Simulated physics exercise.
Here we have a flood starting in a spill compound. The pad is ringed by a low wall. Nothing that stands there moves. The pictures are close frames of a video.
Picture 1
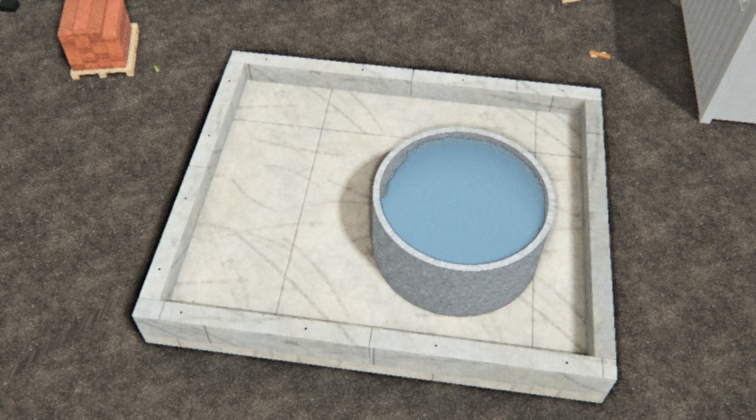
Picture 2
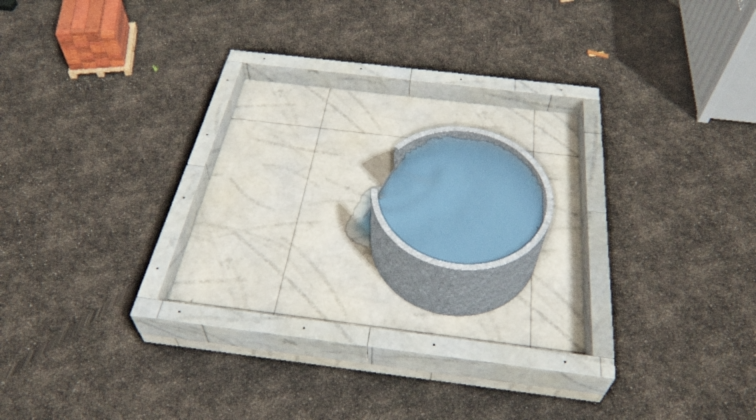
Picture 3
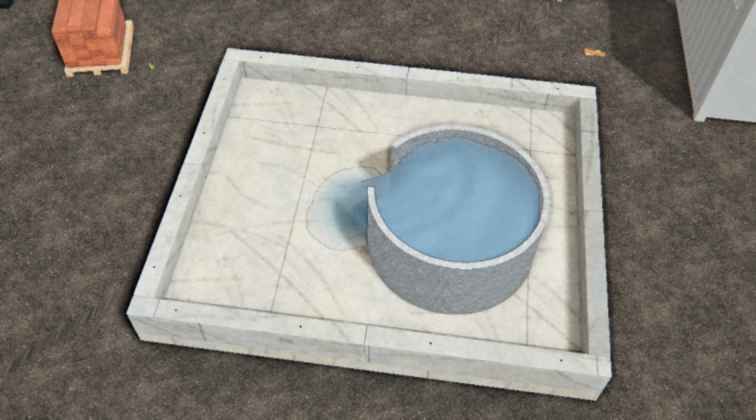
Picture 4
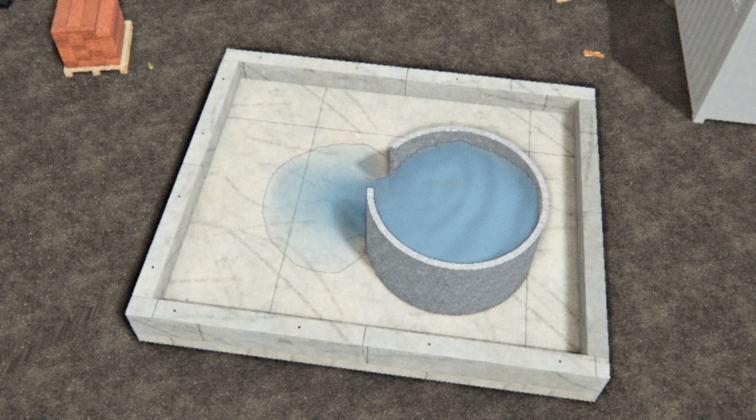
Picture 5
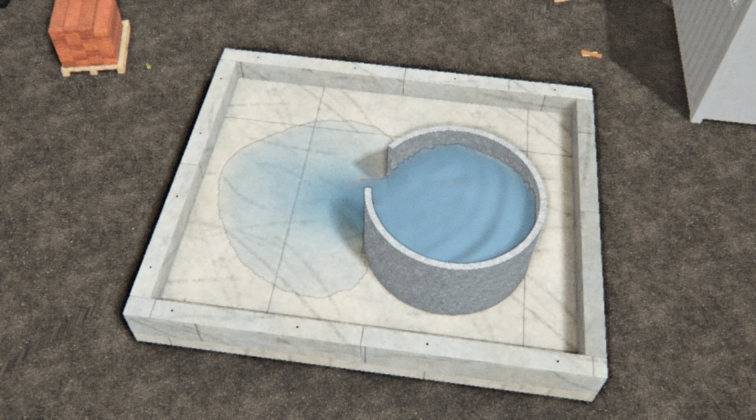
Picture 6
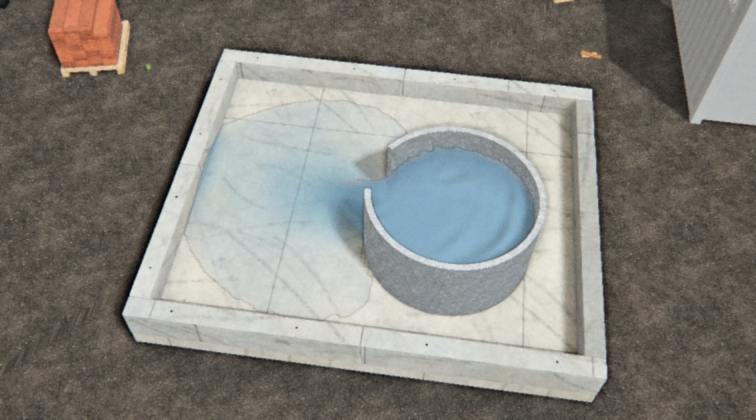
A rectangular pad of pale, veined slabs ringed by a low wall sits on dark, rough ground, seen from above at an angle. A round grey tank of blue water stands right of centre, with reddish blocks on a pallet at upper left and a pale ribbed structure at upper right. A gap opens in the tank's left side and water pours out, fanning leftward across the pad as the level inside lowers, while the view shifts very slightly.
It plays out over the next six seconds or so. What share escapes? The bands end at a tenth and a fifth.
It loses not even a tenth.
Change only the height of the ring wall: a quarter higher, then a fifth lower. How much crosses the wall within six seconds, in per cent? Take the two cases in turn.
Near 0 and 6 in a hundred.
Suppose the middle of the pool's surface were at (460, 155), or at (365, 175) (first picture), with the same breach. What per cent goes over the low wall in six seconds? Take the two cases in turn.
Near 2 and 10 in a hundred.
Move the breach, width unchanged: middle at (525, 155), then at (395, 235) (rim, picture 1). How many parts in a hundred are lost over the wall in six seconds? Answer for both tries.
Roughly 12 per cent, then 8 per cent.
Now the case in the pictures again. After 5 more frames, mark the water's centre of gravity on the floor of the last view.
Around (373, 216).
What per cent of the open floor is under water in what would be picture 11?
I make it 55 per cent.
A moment on, water covers 50 % of the floor; the low wall has let 0 % over.
Next, water covers 50 % of the floor; the low wall has let 0 % over.
Then, water covers 50 % of the floor; the low wall has let 3 % over.
Later, water covers 75 % of the floor; the low wall has let 3 % over.
In the end, water covers 85 % of the floor; the low wall has let 3 % over.
